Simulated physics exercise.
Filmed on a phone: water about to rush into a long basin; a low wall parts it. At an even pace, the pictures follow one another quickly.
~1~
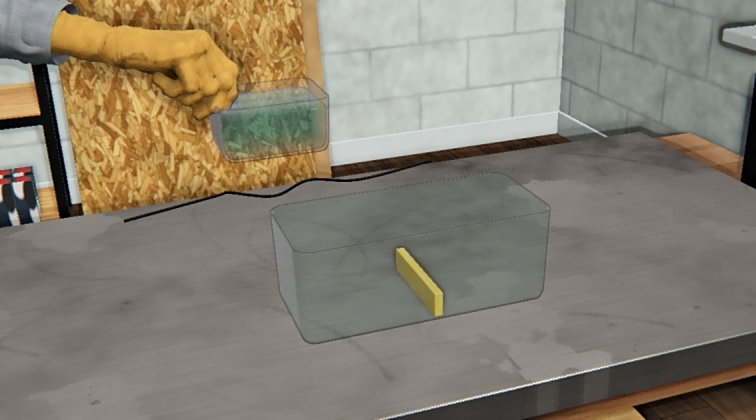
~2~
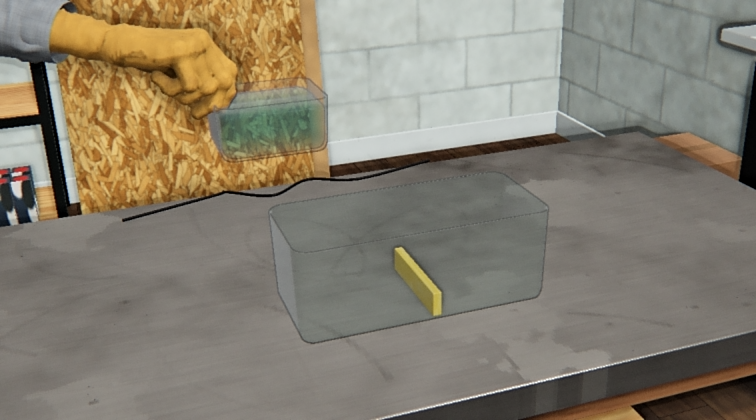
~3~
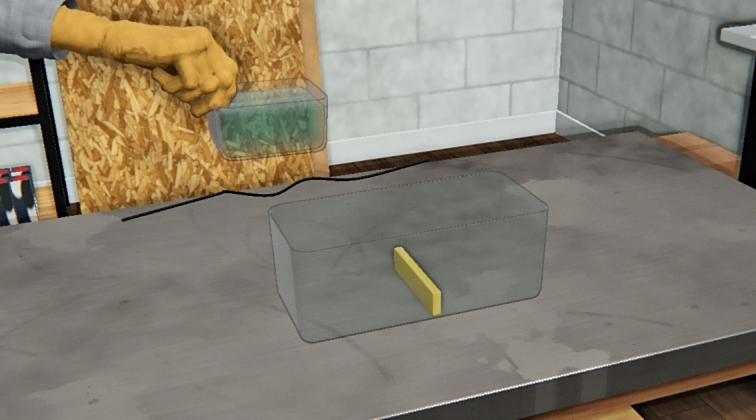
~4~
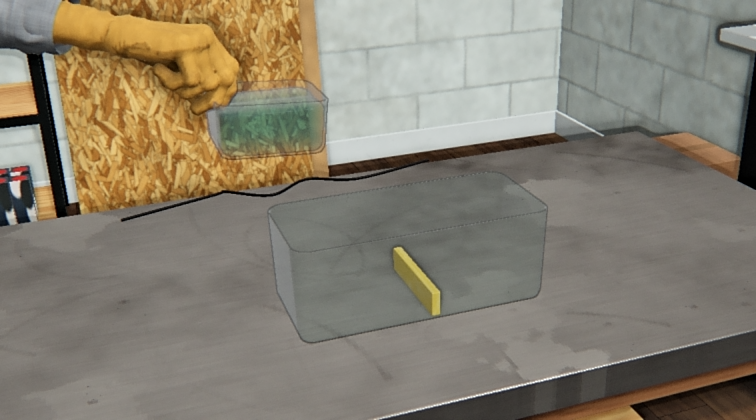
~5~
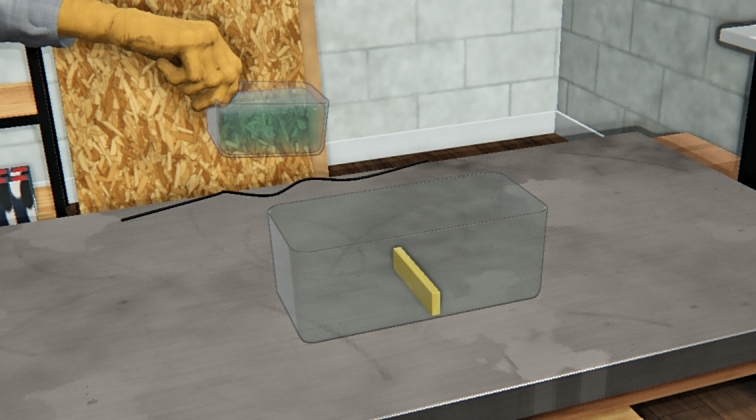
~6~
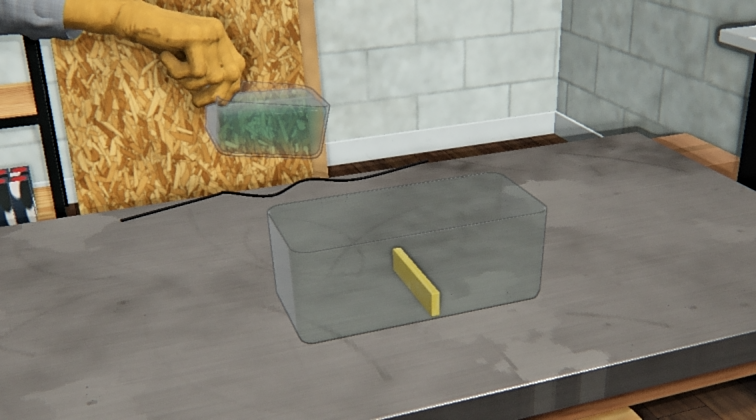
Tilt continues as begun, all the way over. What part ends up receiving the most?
The most goes into the left part.
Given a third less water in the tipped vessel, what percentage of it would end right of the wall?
About 10 parts in a hundred, give or take.
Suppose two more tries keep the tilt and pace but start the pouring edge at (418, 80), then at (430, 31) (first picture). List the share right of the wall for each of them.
Close to 90 % for the first start and close to 85 % for the second.
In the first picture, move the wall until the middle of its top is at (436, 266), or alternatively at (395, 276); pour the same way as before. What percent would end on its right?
The first placement gives around 10 percent, the second 45 percent.
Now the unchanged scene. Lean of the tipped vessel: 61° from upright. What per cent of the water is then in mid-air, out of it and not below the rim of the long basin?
Share: Approx. 35 %.
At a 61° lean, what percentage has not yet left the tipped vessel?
Roughly 50 percent remains at that point.
A moment on, the tilt is 61° and 48 per cent is still to pour, 18 is left of the wall and 0 right of it.
Next, the tilt is 95° and 9 per cent is still to pour, 80 is left of the wall and 3 right of it.
Then the tilt is 103° and 0 per cent is still to pour, 92 is left of the wall and 7 right of it.
Later the tilt is 103° and 0 per cent is still to pour, 92 is left of the wall and 8 right of it.
In the end 92 per cent lies left of the wall, 8 right of it and 0 outside.
